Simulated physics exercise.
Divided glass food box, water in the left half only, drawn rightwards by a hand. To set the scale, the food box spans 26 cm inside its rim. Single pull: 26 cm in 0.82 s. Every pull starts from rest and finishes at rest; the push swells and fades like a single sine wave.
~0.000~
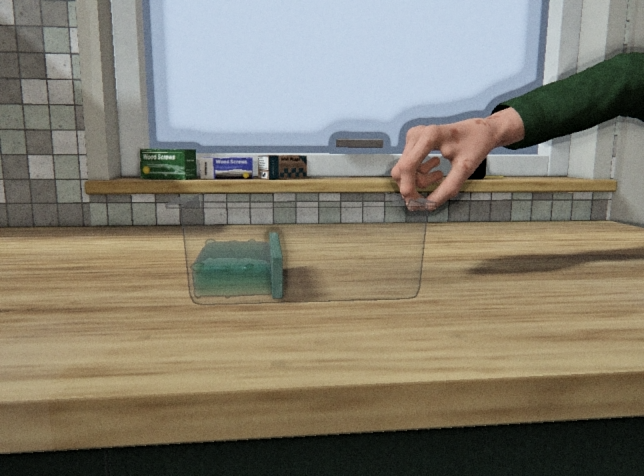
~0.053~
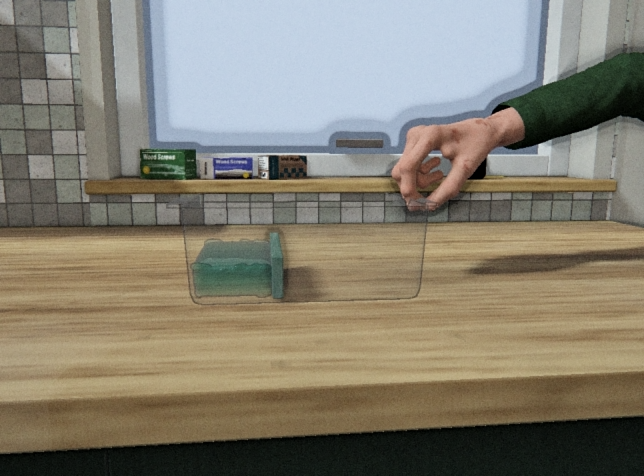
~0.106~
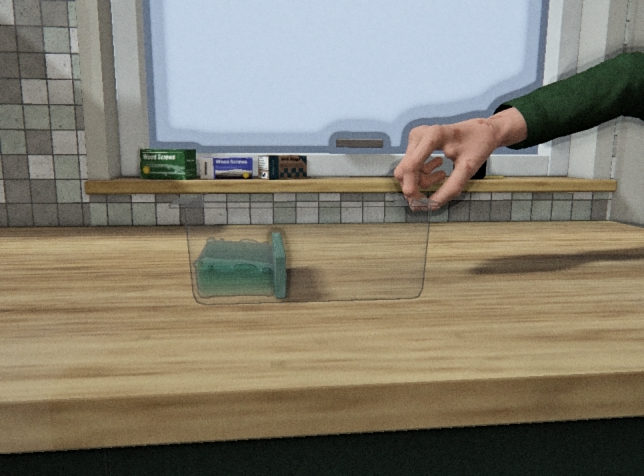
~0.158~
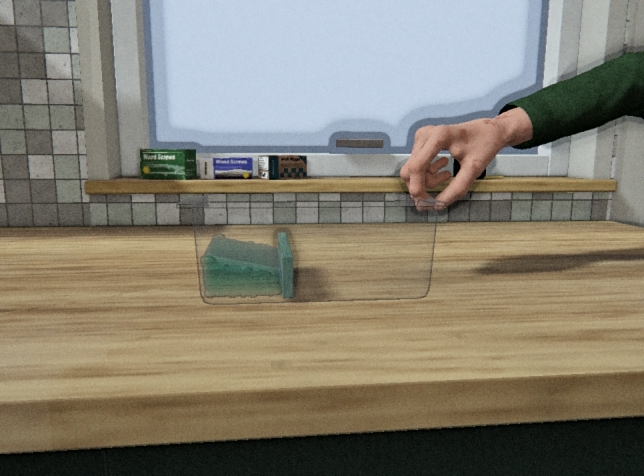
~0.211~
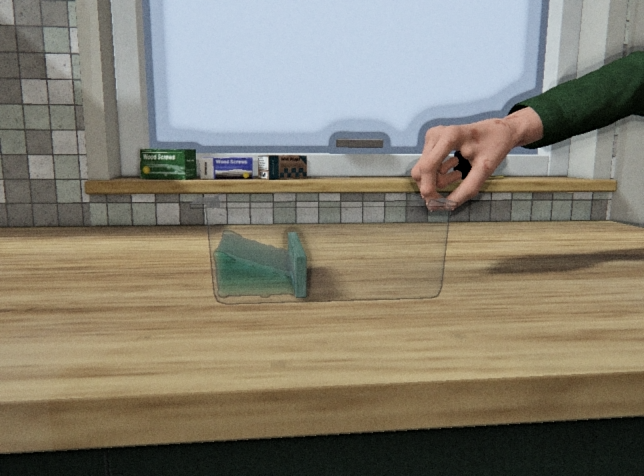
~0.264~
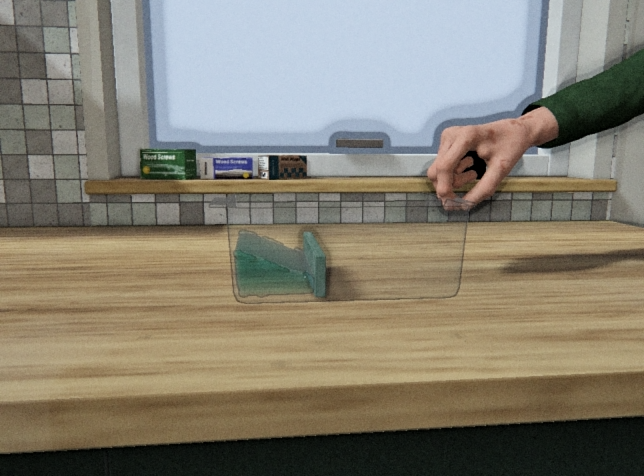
A clear glass food box with teal-green water in its left half, closed off by a divider, sits on a pale wooden counter, seen from the front by a still camera. Behind it are grey tiles, a bright window and a sill holding small green, blue-and-white and dark boxes. A green-sleeved hand at its right rim, motionless at first, draws it rightward increasingly quickly as the water tilts, higher at left.
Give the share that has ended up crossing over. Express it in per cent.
Around 1 out of 100.
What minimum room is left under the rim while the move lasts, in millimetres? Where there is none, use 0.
About 50 mm.
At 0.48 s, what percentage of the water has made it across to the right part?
Share at that moment: Roughly 0 percent.
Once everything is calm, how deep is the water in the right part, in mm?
About 0 millimetres deep.
By 0.48 s it has gone 17 cm; 0 per cent is on the right side and 0 is out of the food box.
By 0.69 s it has gone 25 cm; 1 per cent is on the right side and 0 is out of the food box.
By 0.90 s it has gone 26 cm; 1 per cent is on the right side and 0 is out of the food box.
By 1.11 s it has gone 26 cm; 1 per cent is on the right side and 0 is out of the food box.
At rest 1 per cent is on the right side and 0 is out of the food box.
